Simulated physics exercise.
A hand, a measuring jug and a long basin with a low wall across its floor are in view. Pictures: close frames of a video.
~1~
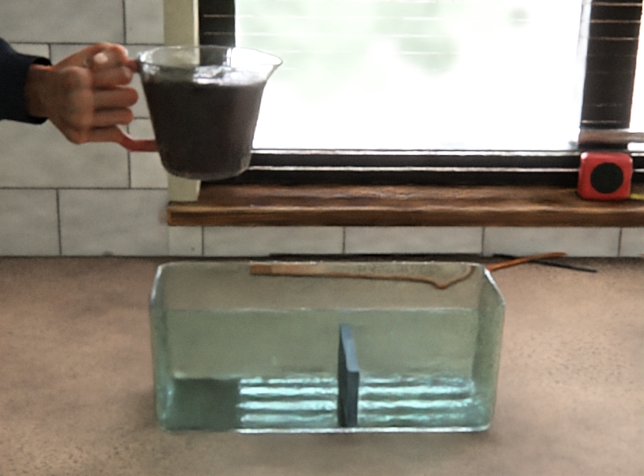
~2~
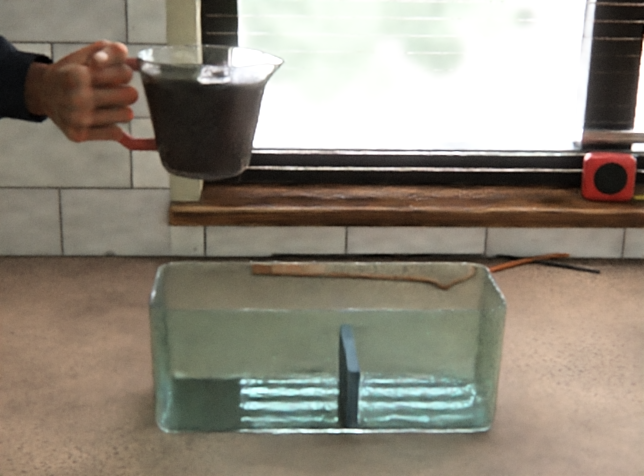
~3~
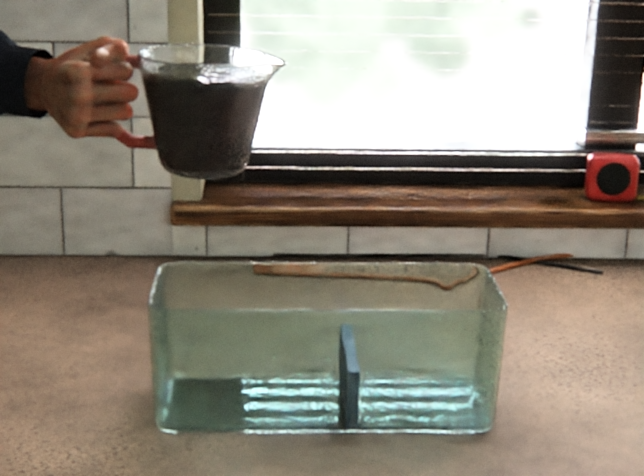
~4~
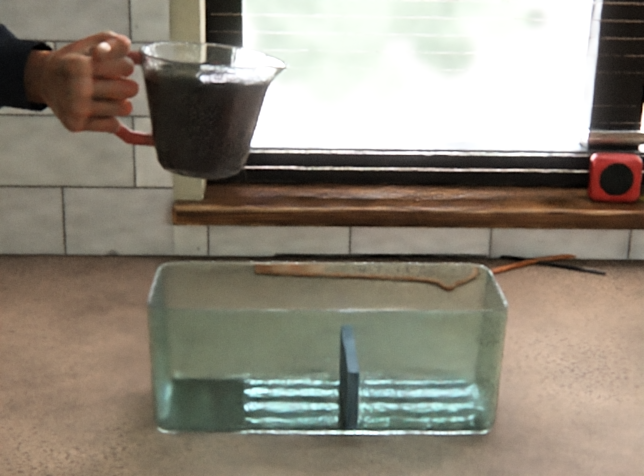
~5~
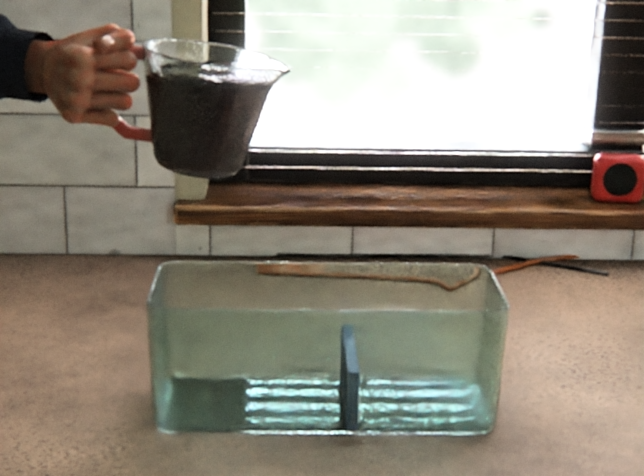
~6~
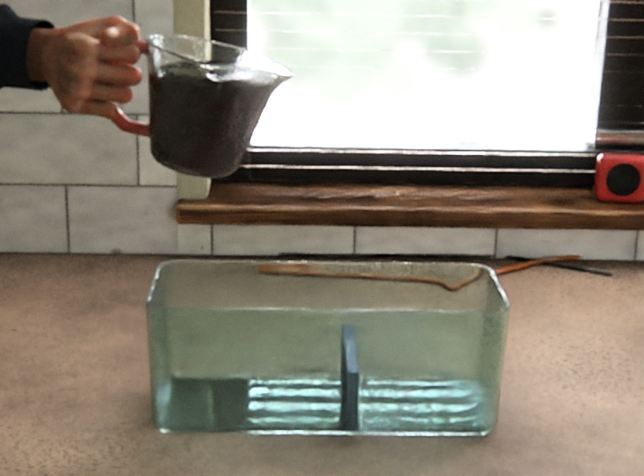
A hand at the upper left holds a clear measuring jug of dark liquid by its red handle, at first almost still, then tilting it slightly to the right. Below, on a brown counter seen from the front and a little above, sits a long greenish glass basin with a low blue-grey wall across its floor. Behind are white tiles, a bright window, a wooden sill and a red object at right, drifting slightly rightward.
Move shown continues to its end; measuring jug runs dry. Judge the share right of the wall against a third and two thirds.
Reaches a third, not past two thirds.
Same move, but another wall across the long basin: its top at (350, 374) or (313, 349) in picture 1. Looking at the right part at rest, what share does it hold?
The first placement leaves close to 55 per cent, the second close to 90 per cent.
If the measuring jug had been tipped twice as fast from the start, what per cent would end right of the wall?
It works out near 30 %.
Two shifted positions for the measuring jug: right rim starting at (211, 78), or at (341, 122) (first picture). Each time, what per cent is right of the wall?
It comes out at around 5 percent and then around 90 percent.
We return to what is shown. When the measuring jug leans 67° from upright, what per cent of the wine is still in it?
It still holds around 65 per cent there.
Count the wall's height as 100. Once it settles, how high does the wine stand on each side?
Some 20 per cent left and 30 right.
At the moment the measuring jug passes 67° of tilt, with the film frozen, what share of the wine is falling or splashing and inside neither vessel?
It's close to 25 percent.
A moment on, the measuring jug is tipped part way and 66 per cent is still to pour, 1 is left of the wall and 7 right of it.
Next, the measuring jug is tipped right over and 11 per cent is still to pour, 19 is left of the wall and 52 right of it.
Then the measuring jug is tipped right over and 0 per cent is still to pour, 44 is left of the wall and 54 right of it.
Later the measuring jug is tipped right over and 0 per cent is still to pour, 44 is left of the wall and 55 right of it.
In the end 44 per cent lies left of the wall, 55 right of it and 1 outside.
